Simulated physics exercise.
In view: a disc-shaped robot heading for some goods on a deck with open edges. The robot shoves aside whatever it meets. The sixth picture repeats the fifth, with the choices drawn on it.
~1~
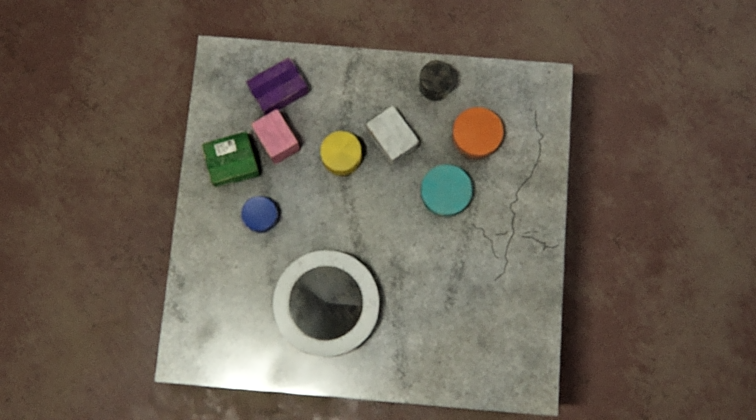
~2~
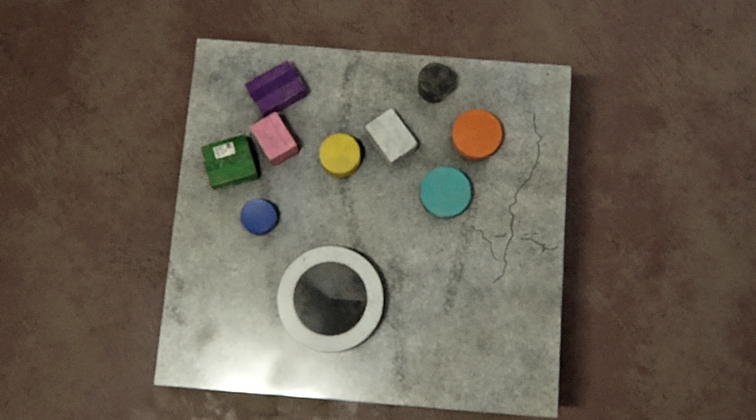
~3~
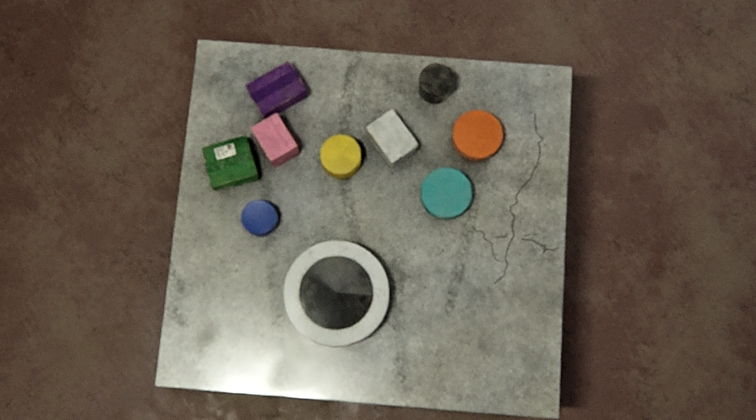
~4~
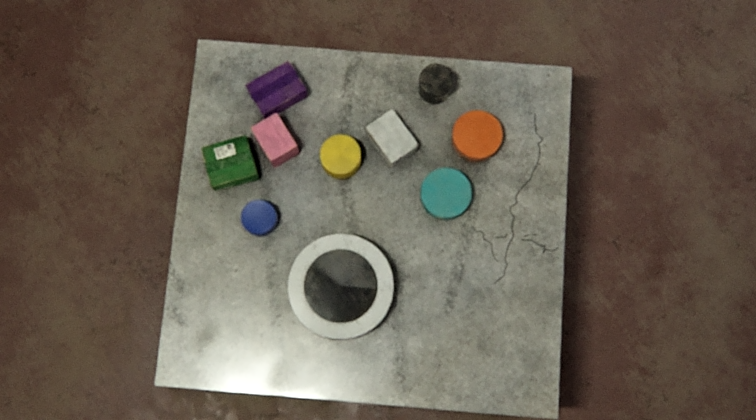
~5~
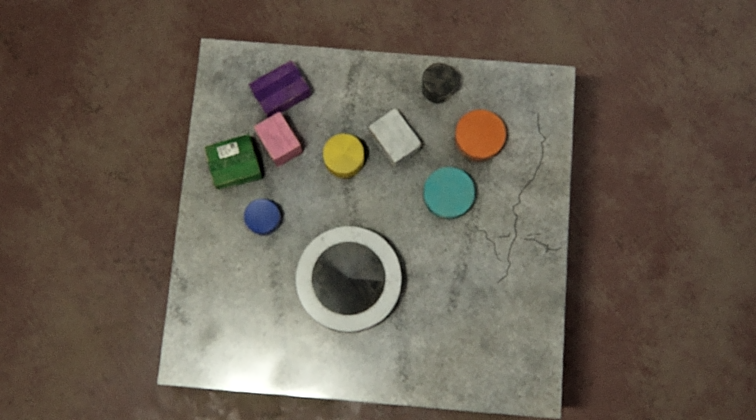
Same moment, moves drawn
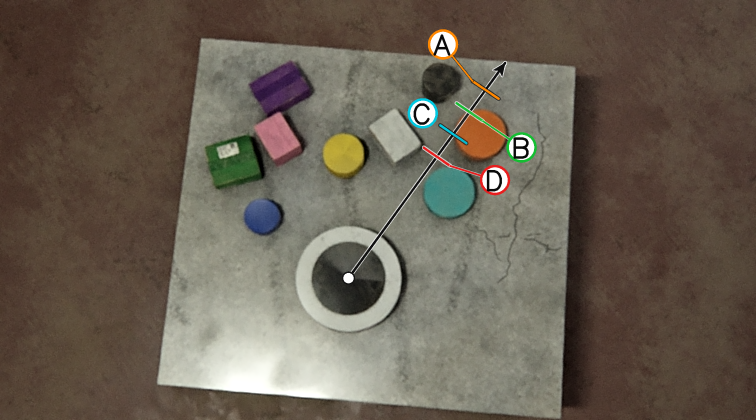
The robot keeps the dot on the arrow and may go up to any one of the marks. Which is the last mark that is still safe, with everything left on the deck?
It should halt at B.
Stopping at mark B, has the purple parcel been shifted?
By then, no.
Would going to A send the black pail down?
Yes.
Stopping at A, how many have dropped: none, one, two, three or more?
In all, one.
On the marked copy, A at (486, 90); B at (469, 112); C at (453, 134); D at (437, 157); the arrow from (349, 278) to (505, 63); the white dot at (349, 278).
Taking B. A third of the way, robot (393, 218); turquoise pail (461, 185); black pail (438, 83).
Two thirds of the way, robot (437, 160); white crate (402, 105); turquoise pail (512, 164).
When it is over, robot (468, 116); black pail (442, 58); orange pail (531, 83); nothing has fallen.
As for the rest, A drops the black pail; C is safe but short; D is safe but short.
